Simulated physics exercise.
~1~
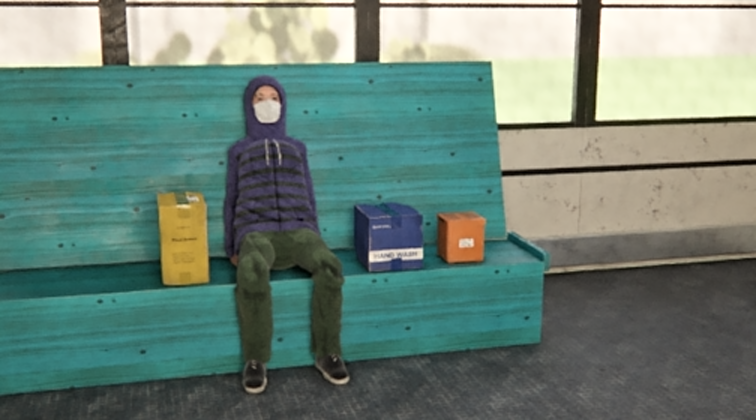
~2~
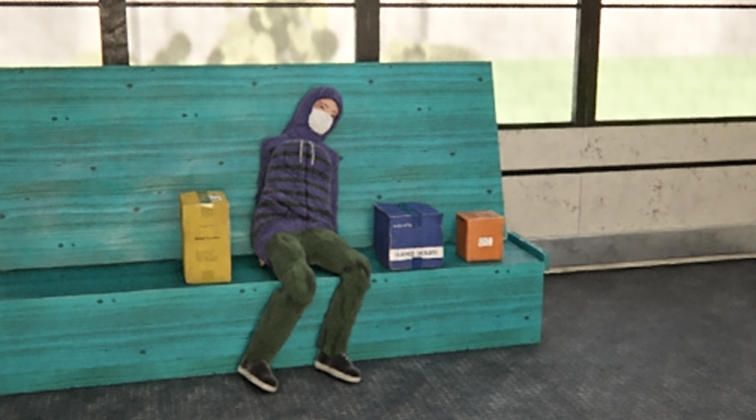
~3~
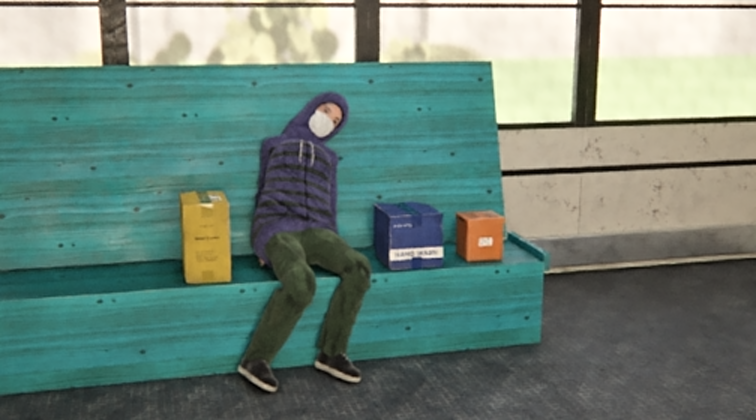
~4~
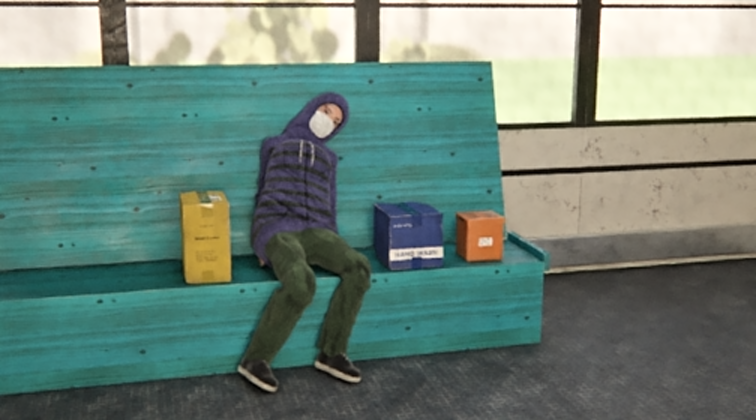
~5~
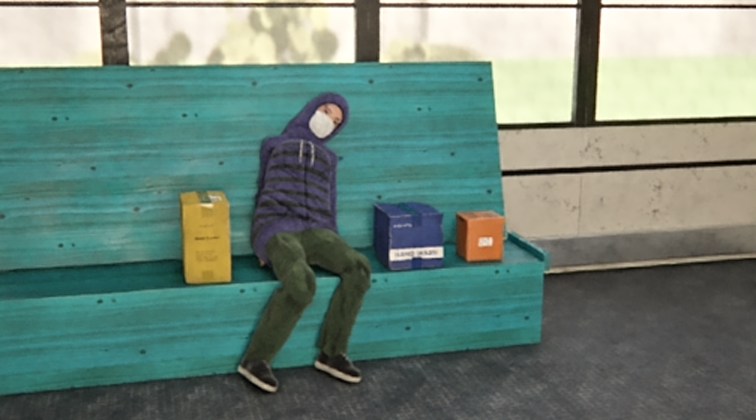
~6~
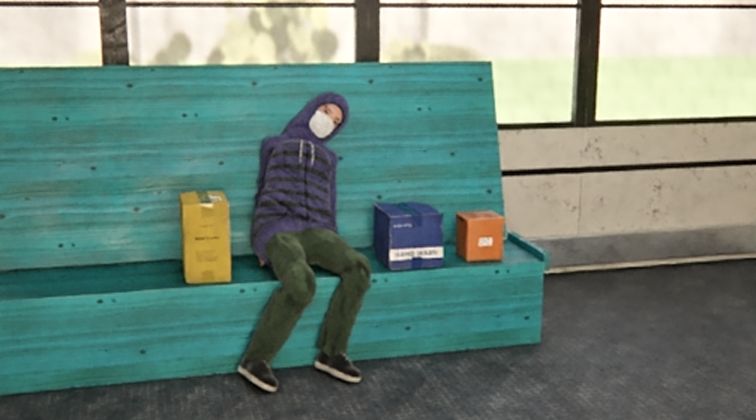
A masked, hooded sleeper and three packages shift slightly right on a teal bench, then stay still.
